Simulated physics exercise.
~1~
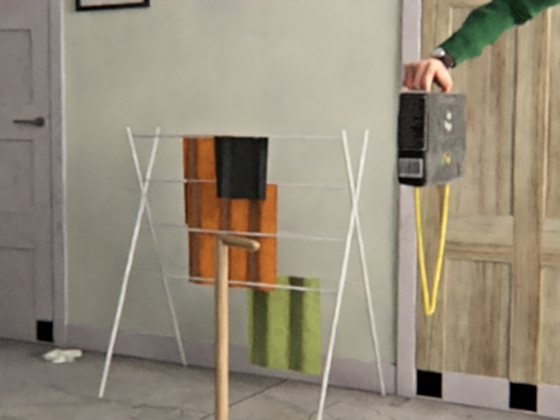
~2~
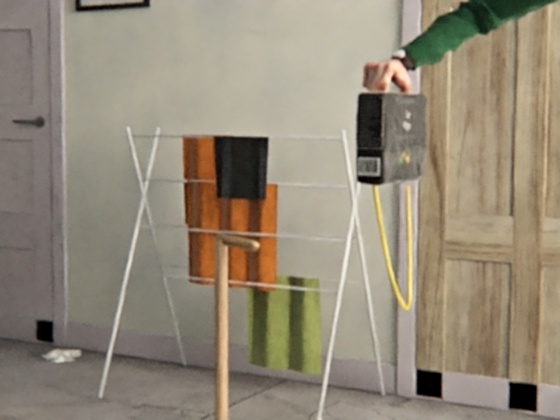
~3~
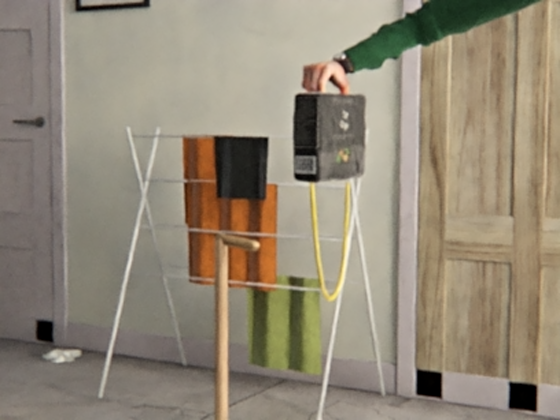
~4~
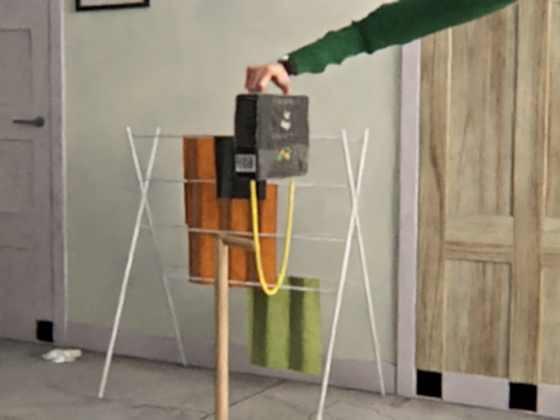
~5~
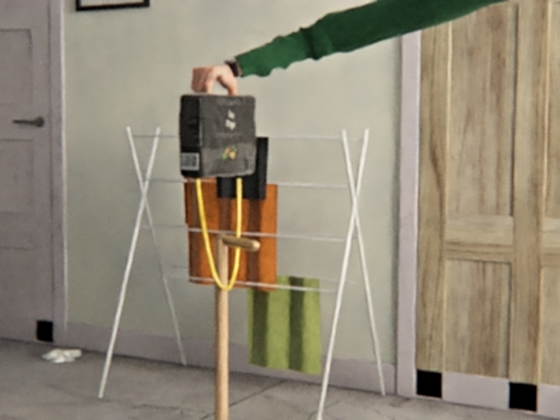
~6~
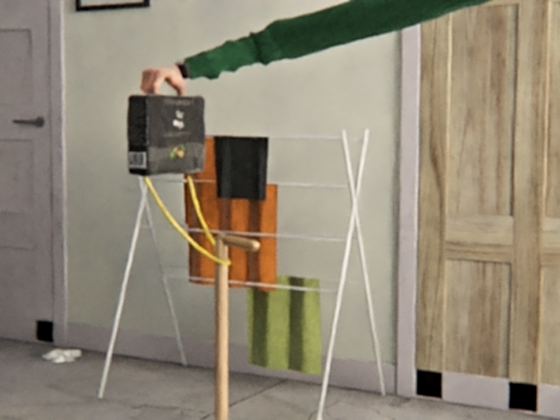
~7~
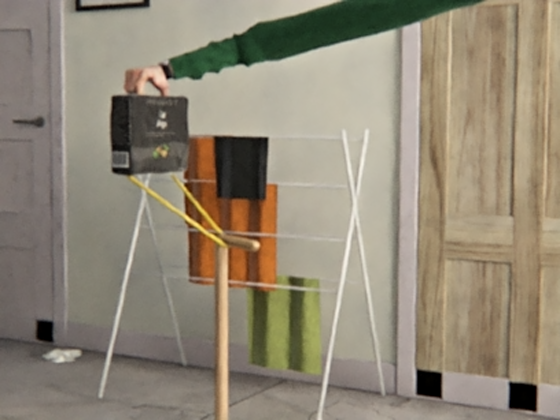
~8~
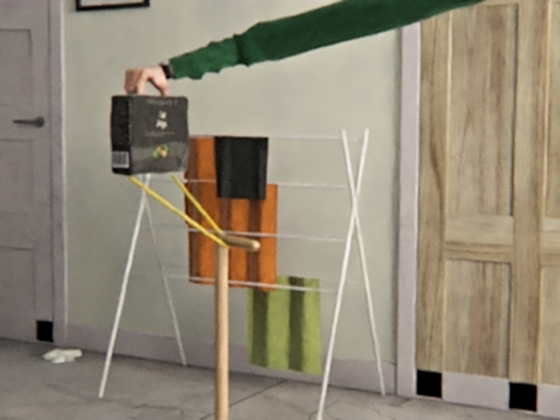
Beside a drying rack, a hand carries a black bag left until its yellow loop snags a post.
